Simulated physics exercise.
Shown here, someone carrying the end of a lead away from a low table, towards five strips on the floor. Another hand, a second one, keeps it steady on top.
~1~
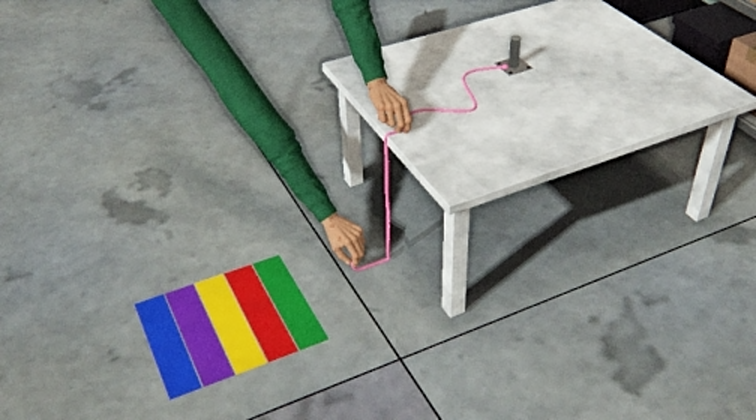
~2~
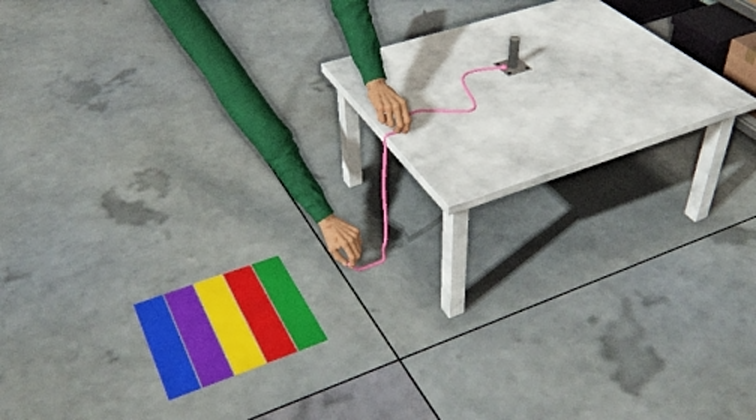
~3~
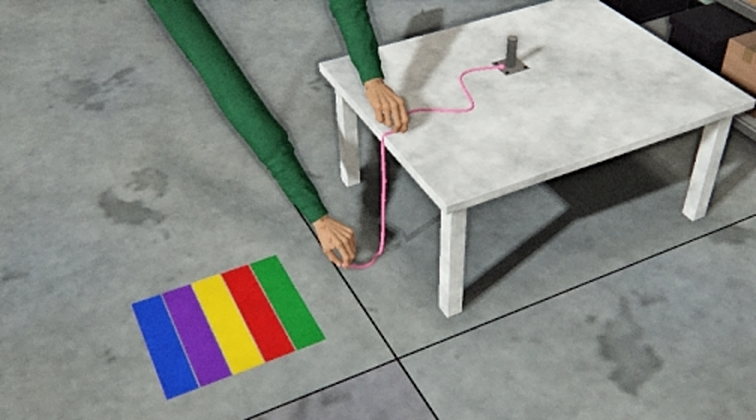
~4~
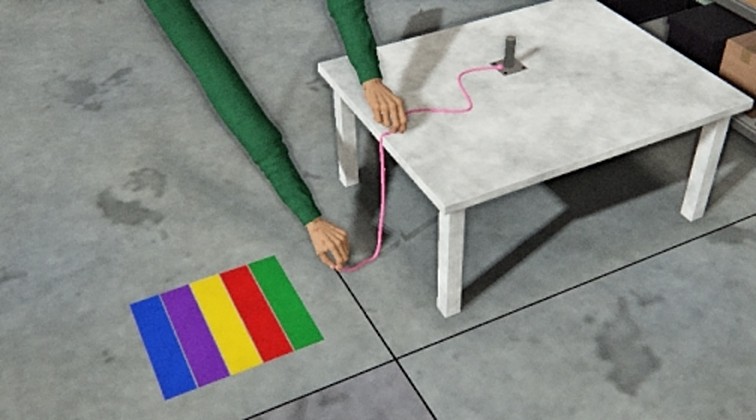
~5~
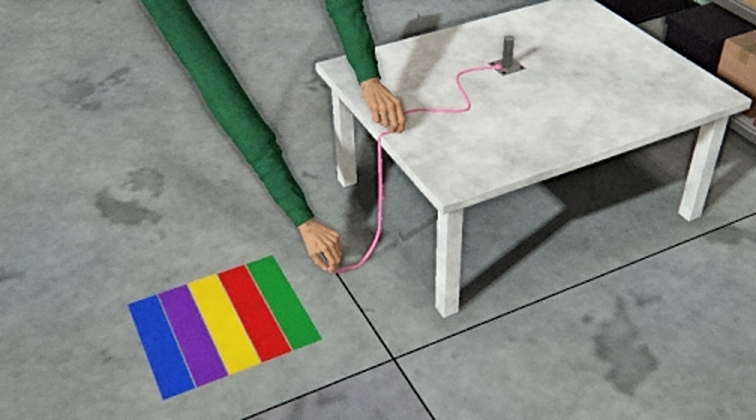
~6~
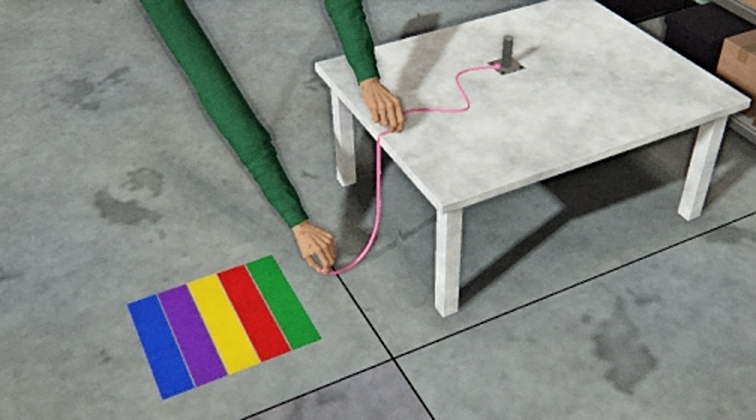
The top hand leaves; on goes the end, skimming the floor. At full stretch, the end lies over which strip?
Over the purple strip.
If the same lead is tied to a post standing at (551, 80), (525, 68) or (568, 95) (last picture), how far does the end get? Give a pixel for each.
First close to (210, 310), next close to (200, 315), last close to (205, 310).
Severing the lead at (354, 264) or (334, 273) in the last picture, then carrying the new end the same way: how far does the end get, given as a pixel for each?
Case by case it comes to about (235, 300) and then about (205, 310).
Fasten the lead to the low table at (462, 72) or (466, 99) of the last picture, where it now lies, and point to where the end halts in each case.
(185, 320); (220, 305).
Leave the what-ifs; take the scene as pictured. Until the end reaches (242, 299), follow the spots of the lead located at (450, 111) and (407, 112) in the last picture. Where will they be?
The first lands at (402, 112), while the second lands at (371, 132).
A little later, end near (242, 299); over red.
Next, end near (205, 312); over yellow.
When it is tight, end near (183, 320); over purple. It halts on the purple strip.
